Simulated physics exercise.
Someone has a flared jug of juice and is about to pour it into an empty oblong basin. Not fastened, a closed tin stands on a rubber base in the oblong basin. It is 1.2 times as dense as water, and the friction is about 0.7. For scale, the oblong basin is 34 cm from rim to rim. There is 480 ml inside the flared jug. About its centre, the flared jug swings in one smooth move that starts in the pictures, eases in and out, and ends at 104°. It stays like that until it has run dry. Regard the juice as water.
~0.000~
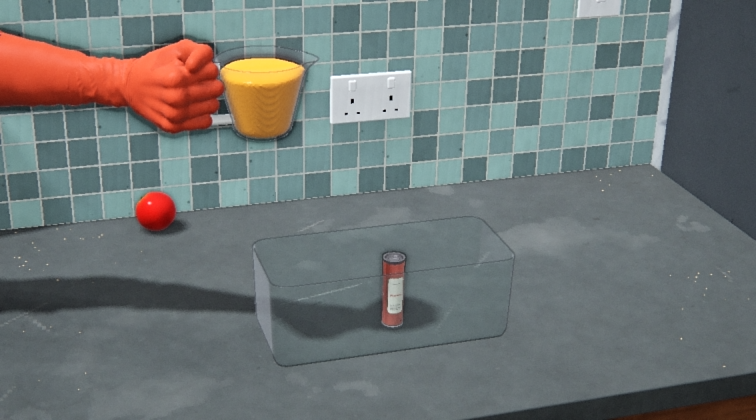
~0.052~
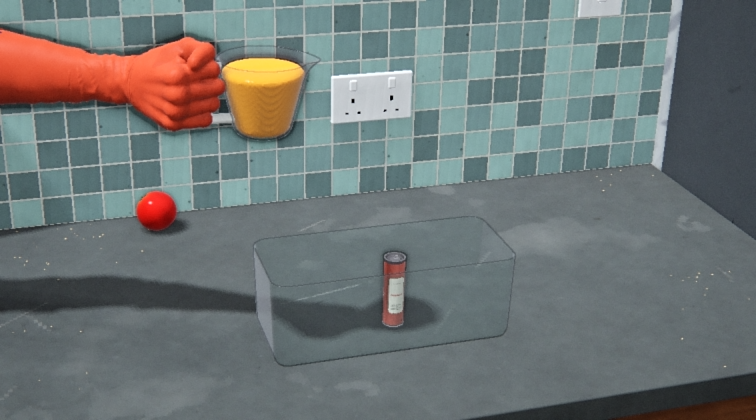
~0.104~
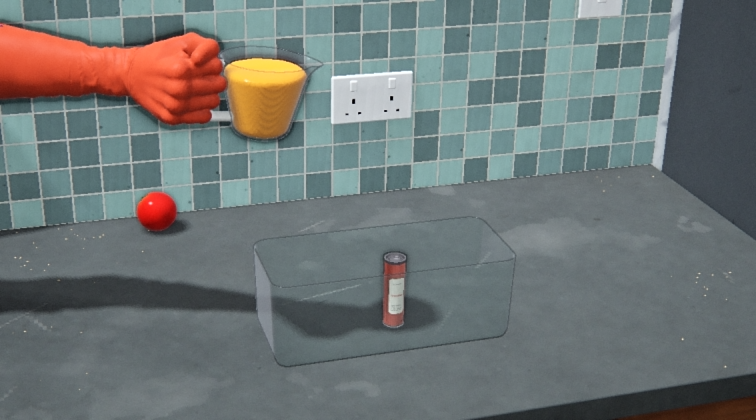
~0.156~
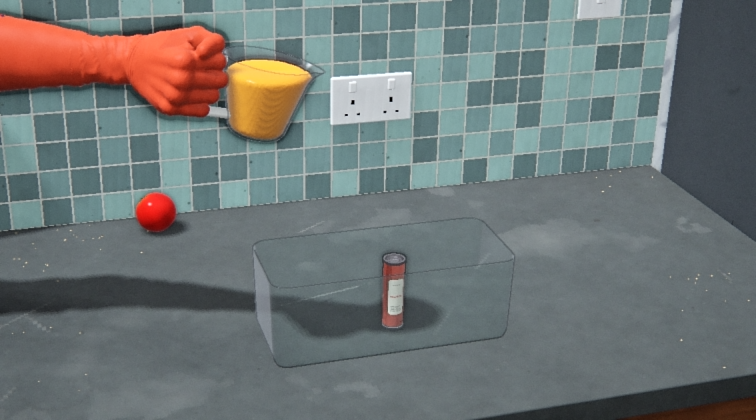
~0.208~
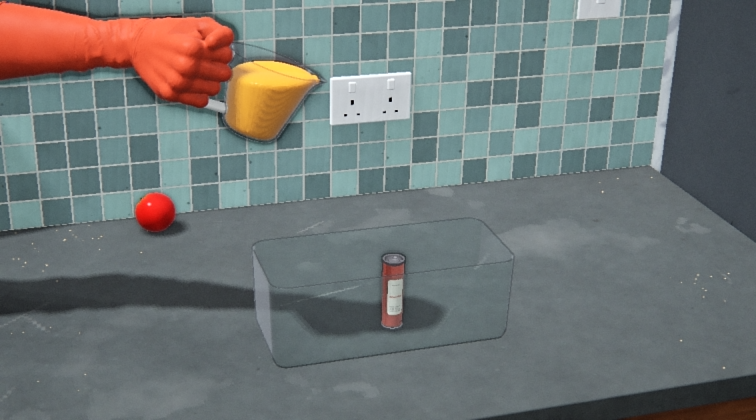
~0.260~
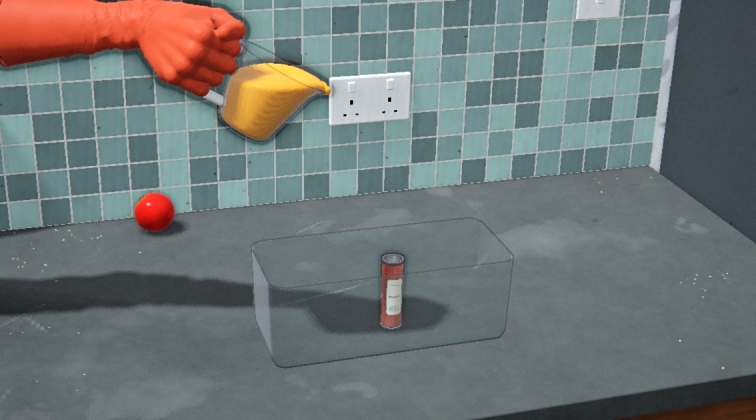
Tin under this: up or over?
My guess is it's going to keel over.
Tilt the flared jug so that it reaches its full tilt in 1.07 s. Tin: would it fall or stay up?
The tin tips over.
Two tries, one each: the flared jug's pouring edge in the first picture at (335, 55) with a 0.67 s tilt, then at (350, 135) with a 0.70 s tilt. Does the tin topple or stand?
First it goes over; then it falls.
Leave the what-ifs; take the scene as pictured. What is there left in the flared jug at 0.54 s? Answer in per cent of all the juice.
Portion remaining: Approx. 36 per cent.
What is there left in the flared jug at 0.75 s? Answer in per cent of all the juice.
Around 3 in a hundred is still there.
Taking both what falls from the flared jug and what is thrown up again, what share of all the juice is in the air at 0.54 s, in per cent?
Around 46 in a hundred.
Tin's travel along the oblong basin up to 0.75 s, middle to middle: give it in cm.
I'd put it at around 4 centimetres.
By 0.54 s the tilt is 91° and 37 per cent is still to pour; the tin stands where it began.
By 0.75 s the tilt is 104° and 3 per cent is still to pour; the tin leans 19°.
By 0.96 s the tilt is 104° and 0 per cent is still to pour; the tin lies on its side.
By 1.20 s the tilt is 104° and 0 per cent is still to pour; the tin lies on its side.
At rest the tin lies on its side.
